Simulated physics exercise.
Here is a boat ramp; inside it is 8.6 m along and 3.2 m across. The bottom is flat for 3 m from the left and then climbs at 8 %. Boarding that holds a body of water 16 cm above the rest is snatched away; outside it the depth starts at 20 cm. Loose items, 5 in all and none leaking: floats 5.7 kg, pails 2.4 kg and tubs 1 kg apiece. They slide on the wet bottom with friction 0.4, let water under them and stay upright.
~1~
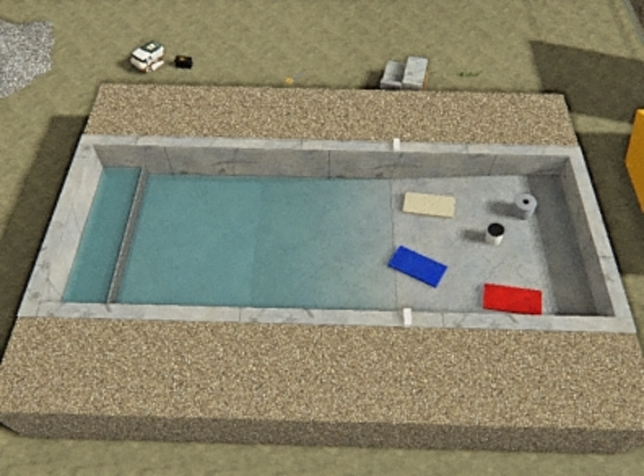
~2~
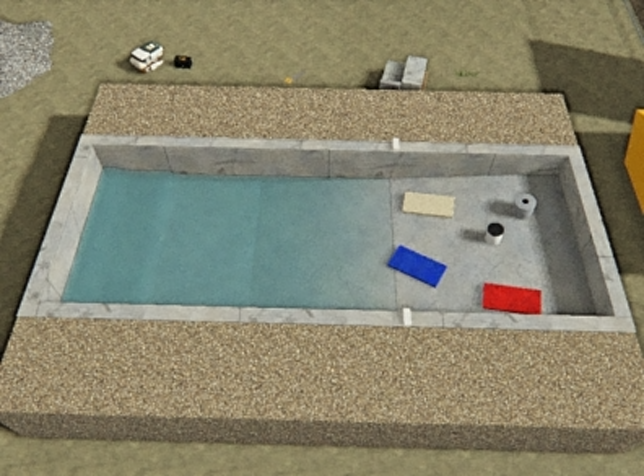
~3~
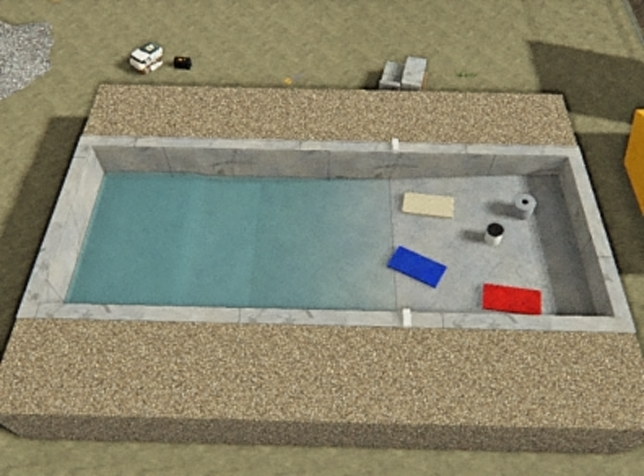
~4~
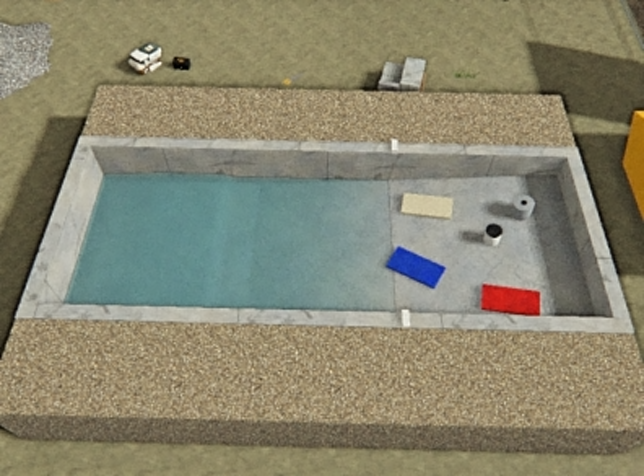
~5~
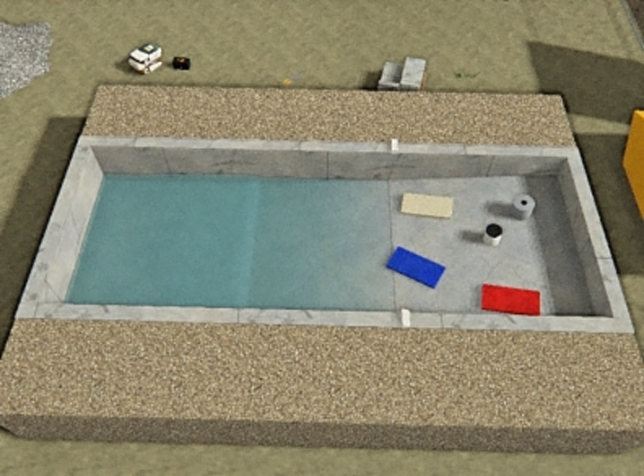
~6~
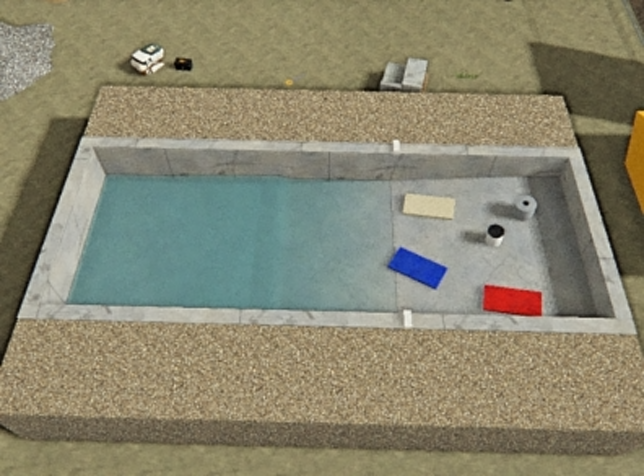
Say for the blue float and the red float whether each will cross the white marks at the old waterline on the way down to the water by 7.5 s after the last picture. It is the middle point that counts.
Blue float gets past, red float is held back.
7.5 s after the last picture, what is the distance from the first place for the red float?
About 0 cm.
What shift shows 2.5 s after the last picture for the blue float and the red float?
Roughly 30 and 0 cm by then.
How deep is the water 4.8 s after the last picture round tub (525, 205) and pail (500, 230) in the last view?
About 0 and 1 cm.
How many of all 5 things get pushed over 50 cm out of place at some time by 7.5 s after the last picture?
That makes 2.
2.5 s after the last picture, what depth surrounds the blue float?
Roughly 4 cm.
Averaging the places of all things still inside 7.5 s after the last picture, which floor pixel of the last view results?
At about (422, 241).
Then, 0.6 s after the last picture the blue float is near (418, 267), 0.0 m from its start, aground; the red float is near (513, 300), 0.0 m from its start, aground; 0 of 5 are over the mark; 0 afloat.
Then, 2.5 s after the last picture the blue float is near (434, 262), 0.3 m from its start, afloat; the red float is near (513, 300), 0.0 m from its start, aground; 0 of 5 are over the mark; 1 afloat.
Then, 4.8 s after the last picture the blue float is near (380, 253), 0.7 m from its start, afloat; the red float is near (513, 300), 0.0 m from its start, aground; 2 of 5 are over the mark; 2 afloat.
Then, 7.5 s after the last picture the blue float is near (301, 238), 2.1 m from its start, afloat; the red float is near (513, 300), 0.0 m from its start, aground; 2 of 5 are over the mark; 2 afloat.
